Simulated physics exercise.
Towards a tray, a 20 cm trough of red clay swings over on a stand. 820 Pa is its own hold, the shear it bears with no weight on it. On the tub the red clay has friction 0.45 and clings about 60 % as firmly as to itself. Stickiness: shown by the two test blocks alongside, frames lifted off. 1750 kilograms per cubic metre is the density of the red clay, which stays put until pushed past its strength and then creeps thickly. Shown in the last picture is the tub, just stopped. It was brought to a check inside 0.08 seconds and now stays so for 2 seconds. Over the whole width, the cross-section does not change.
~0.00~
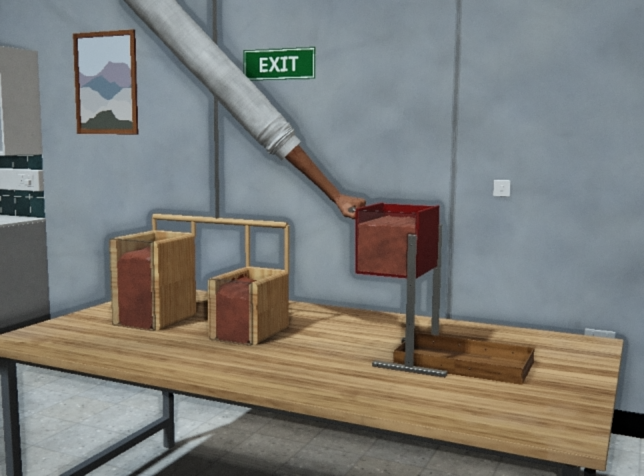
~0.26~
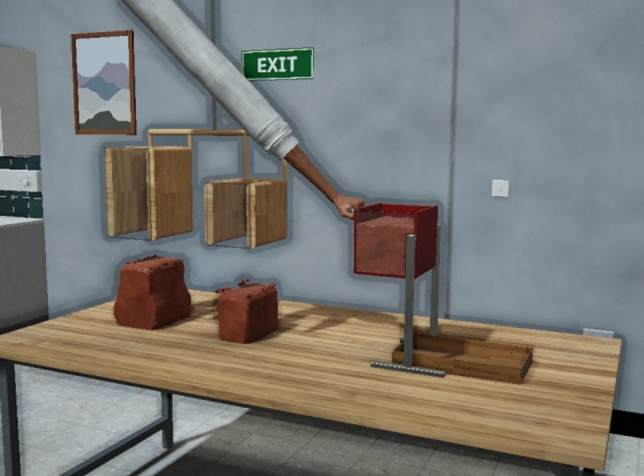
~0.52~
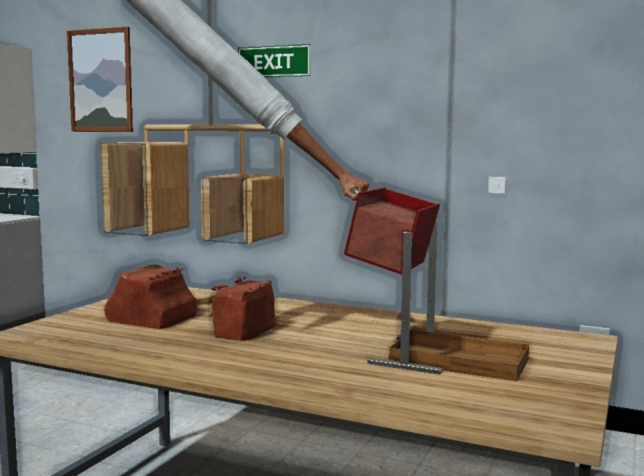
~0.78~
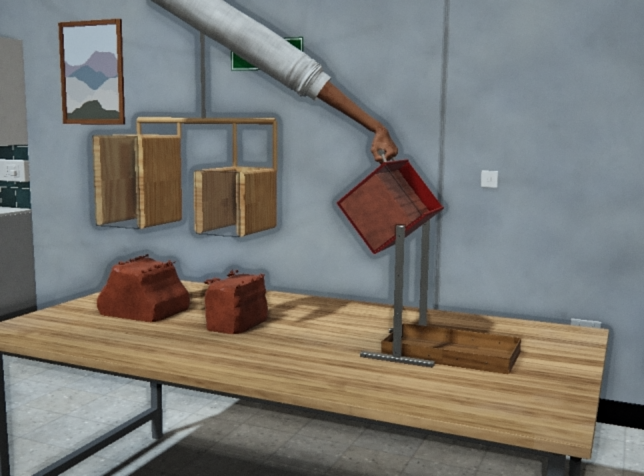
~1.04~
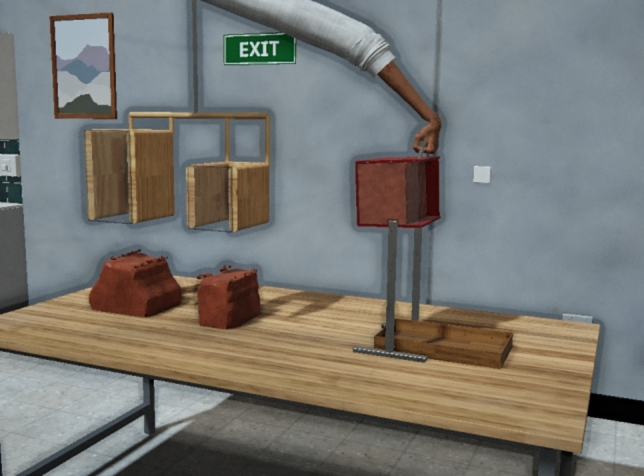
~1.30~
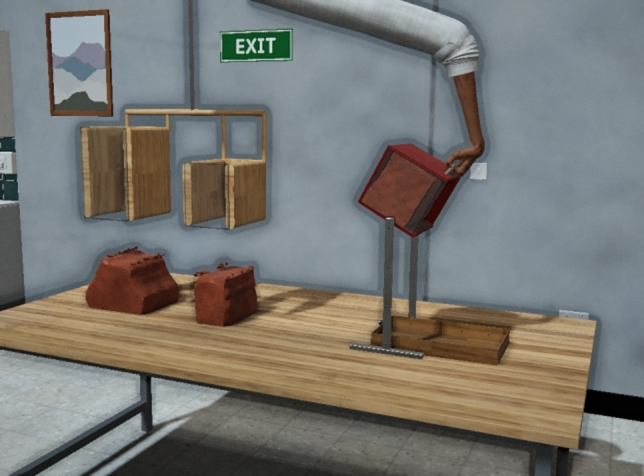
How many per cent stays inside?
10 %.
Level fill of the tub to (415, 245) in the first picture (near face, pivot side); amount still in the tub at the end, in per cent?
12 %.
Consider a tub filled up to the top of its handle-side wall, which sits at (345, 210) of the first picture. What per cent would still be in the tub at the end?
Roughly 8 %.
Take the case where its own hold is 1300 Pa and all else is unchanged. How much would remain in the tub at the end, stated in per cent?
Roughly 0 per cent.
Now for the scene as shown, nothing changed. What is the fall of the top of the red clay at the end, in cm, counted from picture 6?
13 cm.
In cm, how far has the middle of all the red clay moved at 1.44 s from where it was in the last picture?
Some 6 cm.
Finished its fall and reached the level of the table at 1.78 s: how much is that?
Near 65 per cent has got down by that time.
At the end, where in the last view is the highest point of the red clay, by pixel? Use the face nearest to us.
Highest point: Approx. (370, 193).
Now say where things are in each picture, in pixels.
The first frame shows handle-side rim at (358, 210), tilt 0 degrees; top of the red clay at (359, 223); blocks stand 28 cm, 18 cm (left to right).
The second frame shows handle-side rim at (357, 210), tilt 0 degrees; top of the red clay at (358, 224); blocks stand 24 cm, 18 cm (left to right).
The third frame shows handle-side rim at (361, 194), tilt 14 degrees; top of the red clay at (362, 209); blocks stand 19 cm, 18 cm (left to right).
The fourth frame shows handle-side rim at (386, 165), tilt 50 degrees; top of the red clay at (374, 176); blocks stand 19 cm, 18 cm (left to right).
The fifth frame shows handle-side rim at (419, 162), tilt 87 degrees; top of the red clay at (402, 164); blocks stand 19 cm, 18 cm (left to right).
The sixth frame shows handle-side rim at (445, 182), tilt 118 degrees; top of the red clay at (396, 154); blocks stand 19 cm, 18 cm (left to right).
After 1.44 s, the tub is at 118 degrees and holds 85 %.
After 1.61 s, the tub is at 118 degrees and holds 33 %.
After 1.78 s, the tub is at 118 degrees and holds 10 %.
After 1.95 s, the tub is at 118 degrees and holds 10 %.
After 3.30 s, at the end, the tub is at 118 degrees and holds 10 %.
